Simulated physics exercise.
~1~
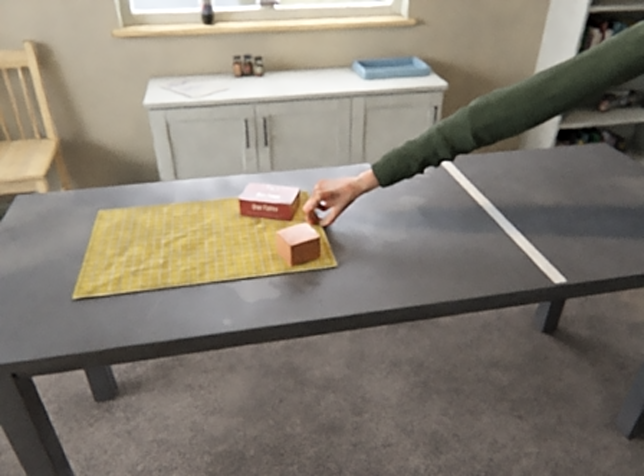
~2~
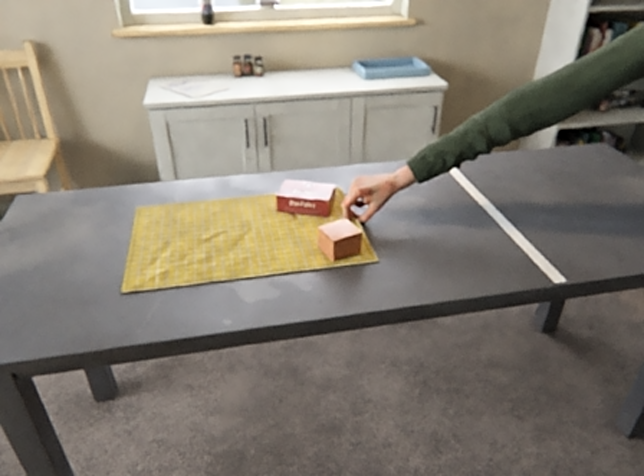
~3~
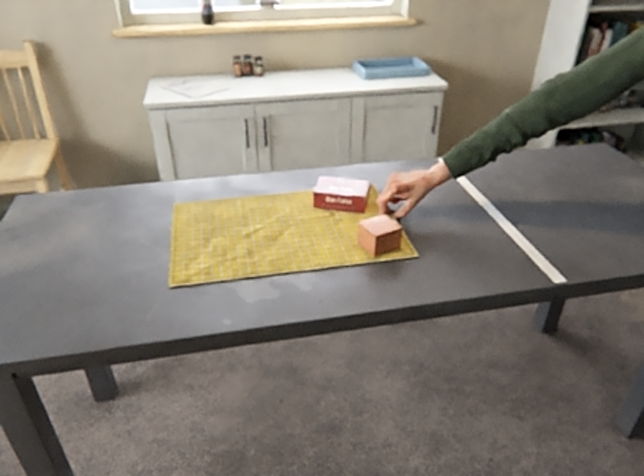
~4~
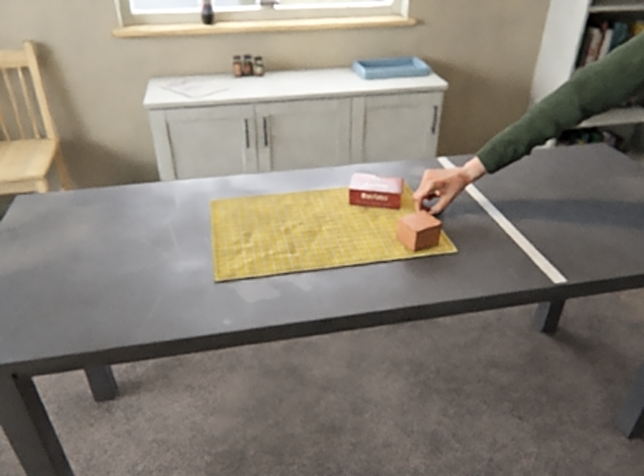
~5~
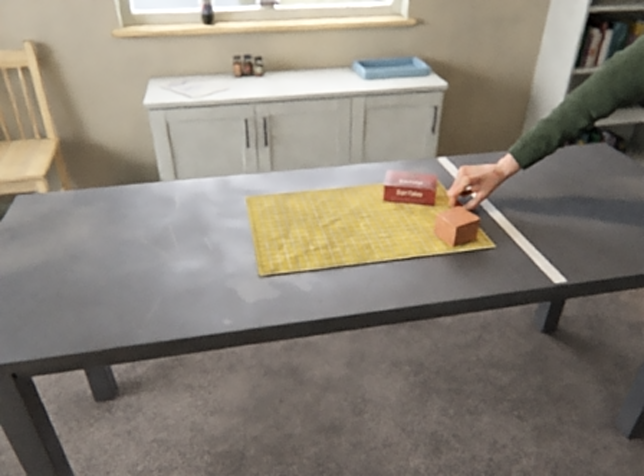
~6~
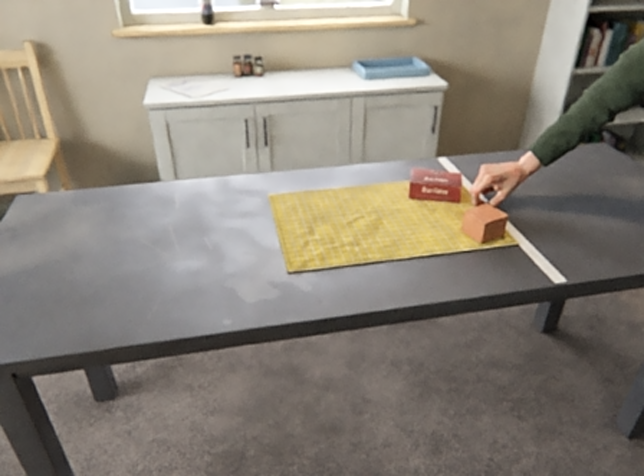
A yellow place mat carrying a red packet and orange block is pulled right to the tape.
